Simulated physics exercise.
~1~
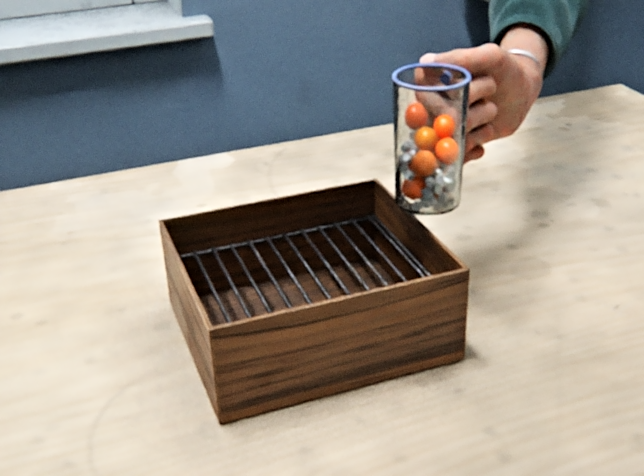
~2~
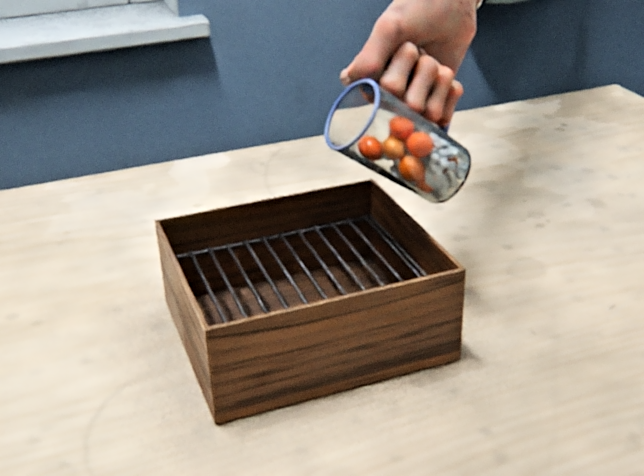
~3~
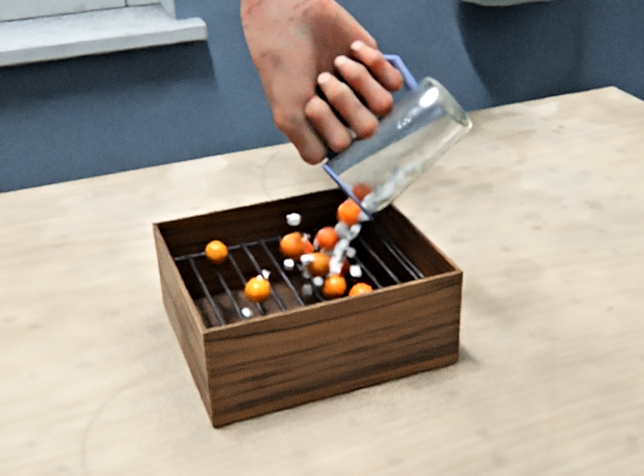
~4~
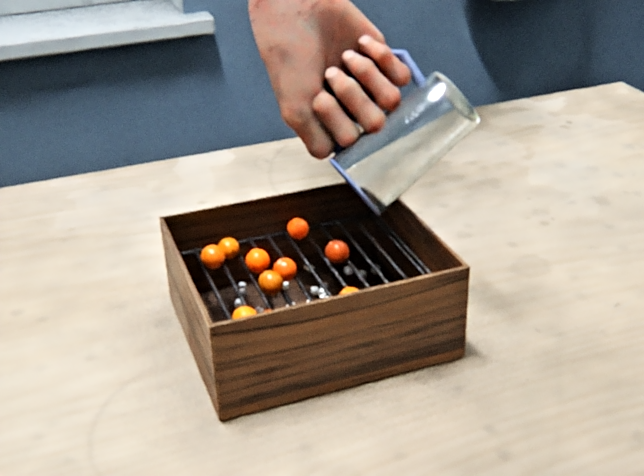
A hand brought a clear cup of orange balls and small white pieces over a wooden box with a wire rack and tipped it until it was empty; the orange balls stayed on the wires while the white bits dropped through.
